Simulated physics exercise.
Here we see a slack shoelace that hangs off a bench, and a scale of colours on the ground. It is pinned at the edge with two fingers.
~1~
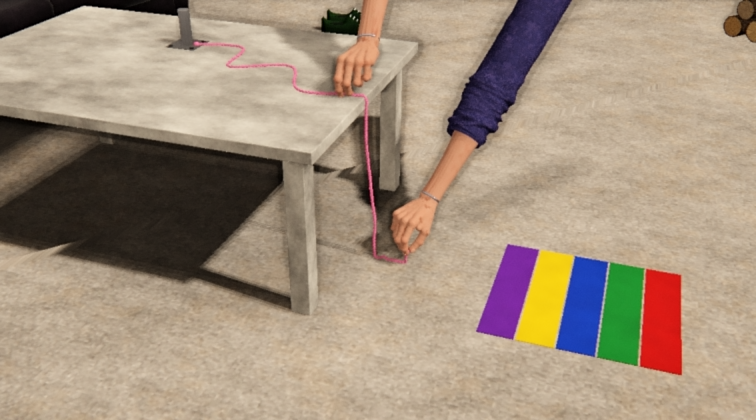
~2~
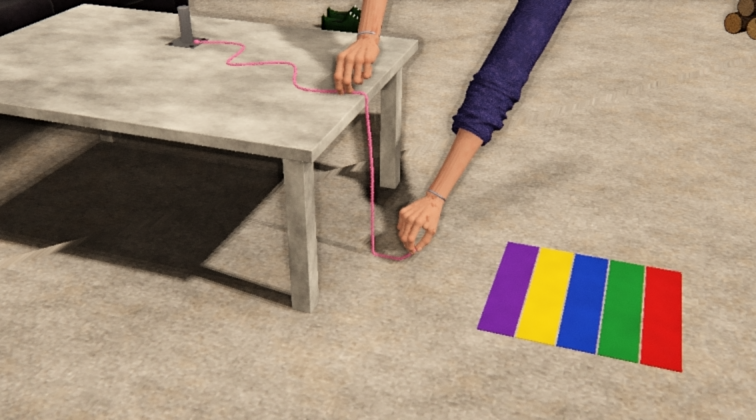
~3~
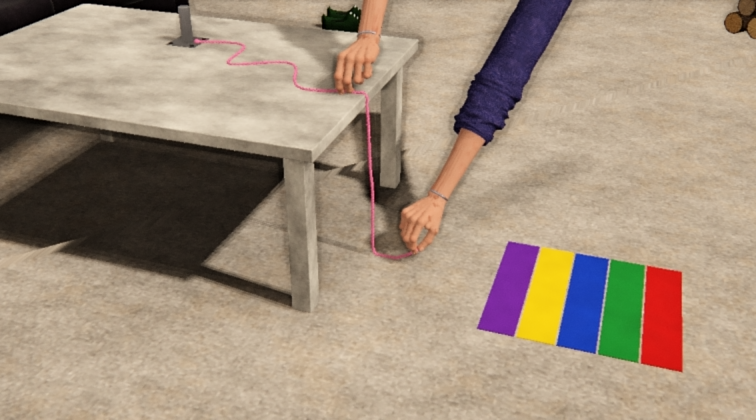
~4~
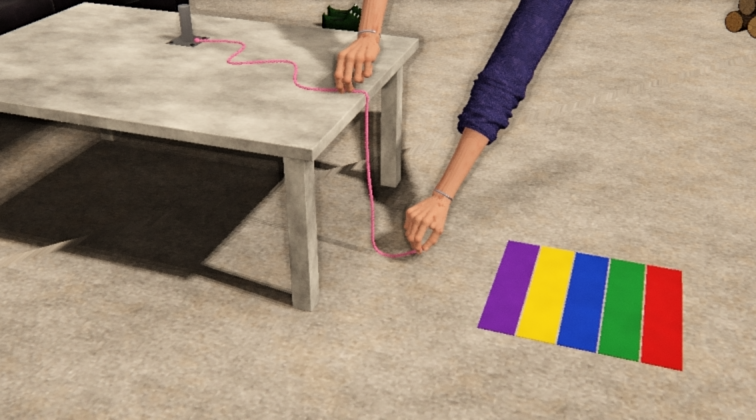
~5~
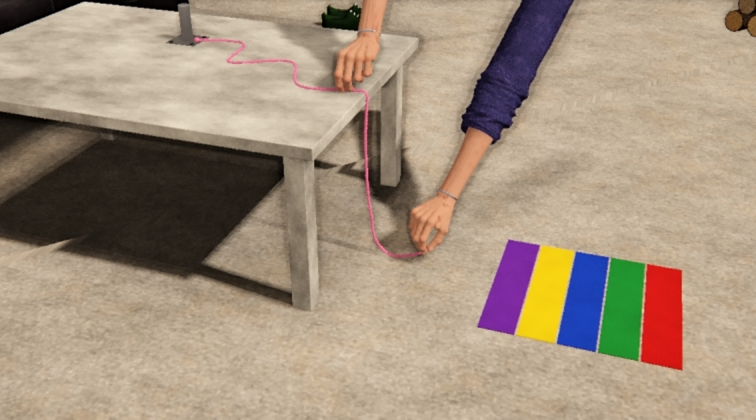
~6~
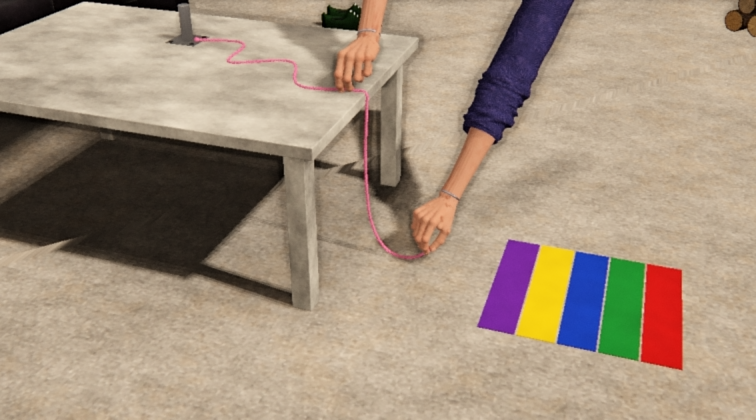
The loose end of a pink shoelace, held low by one hand, shifted slightly right near a striped colour strip on the ground, while another hand pinned the lace at the table's edge.
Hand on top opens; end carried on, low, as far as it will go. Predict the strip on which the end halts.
The green strip.
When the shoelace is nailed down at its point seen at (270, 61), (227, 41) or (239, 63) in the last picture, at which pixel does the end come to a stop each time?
First try (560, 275), second try (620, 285), third try (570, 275).
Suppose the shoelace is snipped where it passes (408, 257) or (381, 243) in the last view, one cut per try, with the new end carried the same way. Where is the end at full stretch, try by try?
Taking the tries in order, the answers are (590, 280) and (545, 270).
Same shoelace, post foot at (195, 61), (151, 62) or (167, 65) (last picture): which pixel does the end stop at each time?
Going by the last picture, roughly (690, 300), (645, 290) and (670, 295).
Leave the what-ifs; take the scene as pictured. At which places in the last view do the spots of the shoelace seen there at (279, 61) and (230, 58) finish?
In that view they reach (319, 70) and (270, 58).
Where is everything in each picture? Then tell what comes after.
In the first frame, end (408, 251); purple (500, 317); yellow (539, 325); blue (578, 333); green (620, 342); red (661, 350).
In the second frame, end (415, 250); shoelace through (229, 43) (235, 65) (296, 72) (337, 92) (371, 152) (372, 230).
In the third frame, end (417, 250).
In the fourth frame, end (422, 250); shoelace through (229, 42) (235, 64) (296, 71) (338, 90) (367, 150) (372, 229).
In the fifth frame, end (427, 250).
In the sixth frame, end (429, 250); shoelace through (229, 41) (235, 63) (296, 70) (337, 89) (365, 149) (373, 227).
Soon after, end near (550, 273); over yellow.
After that, end near (600, 282); over blue.
At the stop, end near (629, 287); over green. Over green.
